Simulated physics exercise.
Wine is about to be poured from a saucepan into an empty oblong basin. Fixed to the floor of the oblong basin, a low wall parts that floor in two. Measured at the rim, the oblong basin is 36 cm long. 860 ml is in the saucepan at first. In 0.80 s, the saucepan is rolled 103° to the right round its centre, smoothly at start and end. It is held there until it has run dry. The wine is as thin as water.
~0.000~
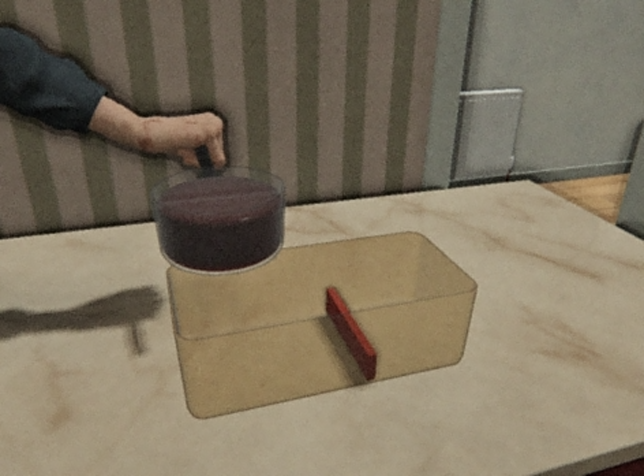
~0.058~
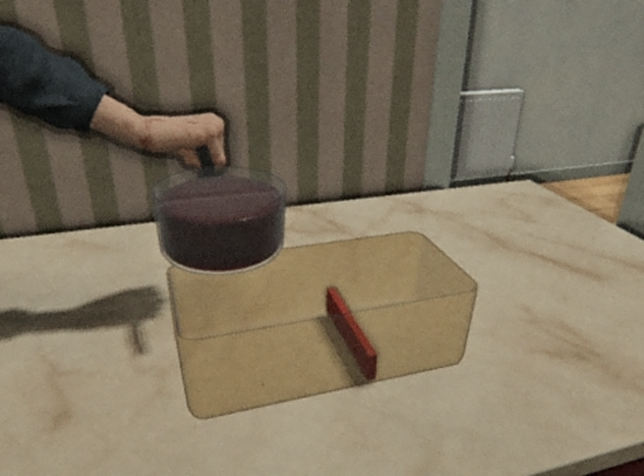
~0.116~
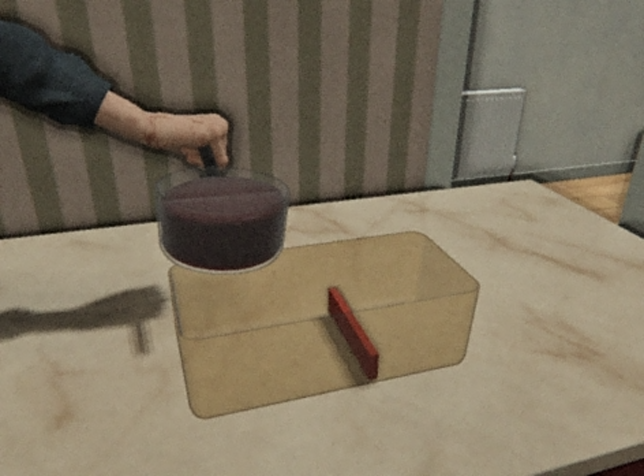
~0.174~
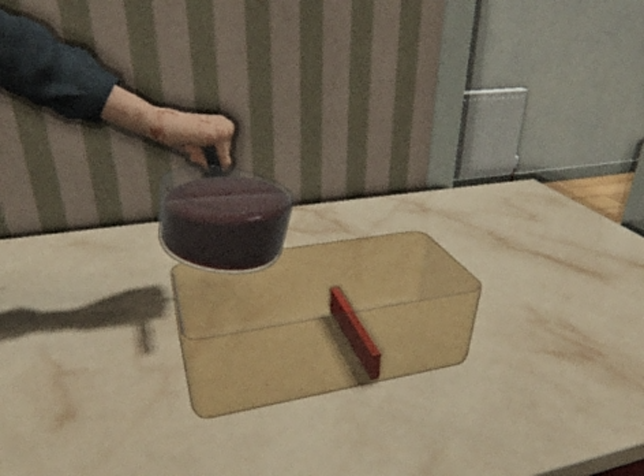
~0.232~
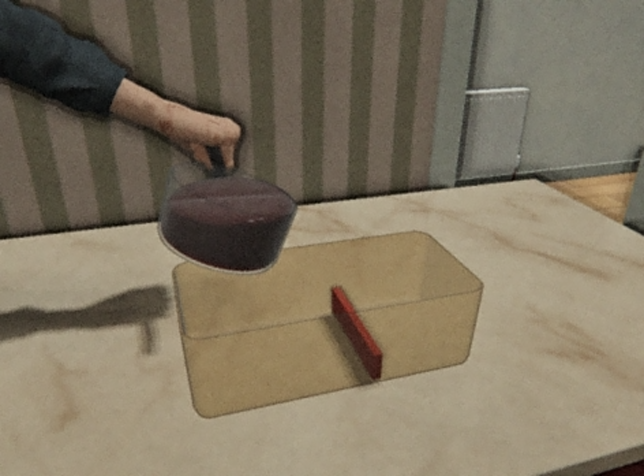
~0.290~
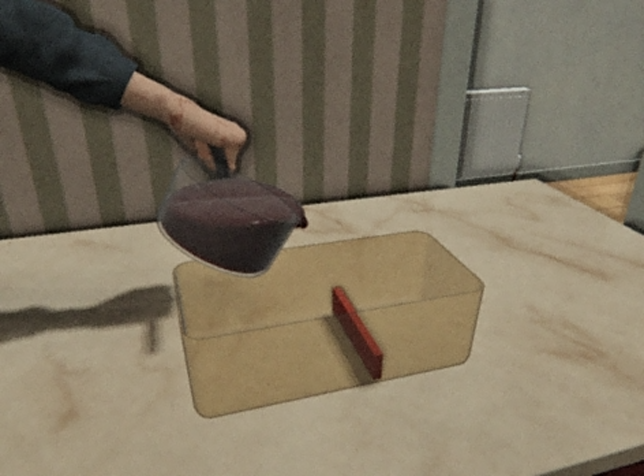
On a marble-topped table, a hand held a clear pan of dark purple liquid above an empty see-through basin with a low red divider, then steadily tilted it rightward until liquid bulged over its rim.
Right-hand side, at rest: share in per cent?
10 per cent.
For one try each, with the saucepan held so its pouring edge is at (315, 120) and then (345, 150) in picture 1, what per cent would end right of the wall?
The first try gives around 65 percent, the second around 80 percent.
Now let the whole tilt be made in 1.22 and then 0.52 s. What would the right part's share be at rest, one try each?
Result: 15 per cent, then 15 per cent.
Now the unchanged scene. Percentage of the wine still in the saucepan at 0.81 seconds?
Remaining share: Approx. 6 %.
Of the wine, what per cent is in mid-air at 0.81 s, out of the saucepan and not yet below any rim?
Some 5 % is up in the air.
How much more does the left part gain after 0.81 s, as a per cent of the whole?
Difference: Approx. 5 %.
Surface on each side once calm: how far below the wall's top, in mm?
On the left it's about 18 mm; on the right, about 36 mm.
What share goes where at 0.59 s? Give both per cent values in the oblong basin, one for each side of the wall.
I'd say some 40 in a hundred on the left and 4 on the right.
Then, 0.59 s in, the tilt is 87° and 30 per cent is still to pour, 40 is left of the wall and 4 right of it.
Then, 0.81 s in, the tilt is 103° and 6 per cent is still to pour, 82 is left of the wall and 7 right of it.
Then, 1.05 s in, the tilt is 103° and 1 per cent is still to pour, 86 is left of the wall and 10 right of it.
Then, 1.30 s in, the tilt is 103° and 0 per cent is still to pour, 87 is left of the wall and 11 right of it.
Finally, 87 per cent lies left of the wall, 10 right of it and 2 outside.
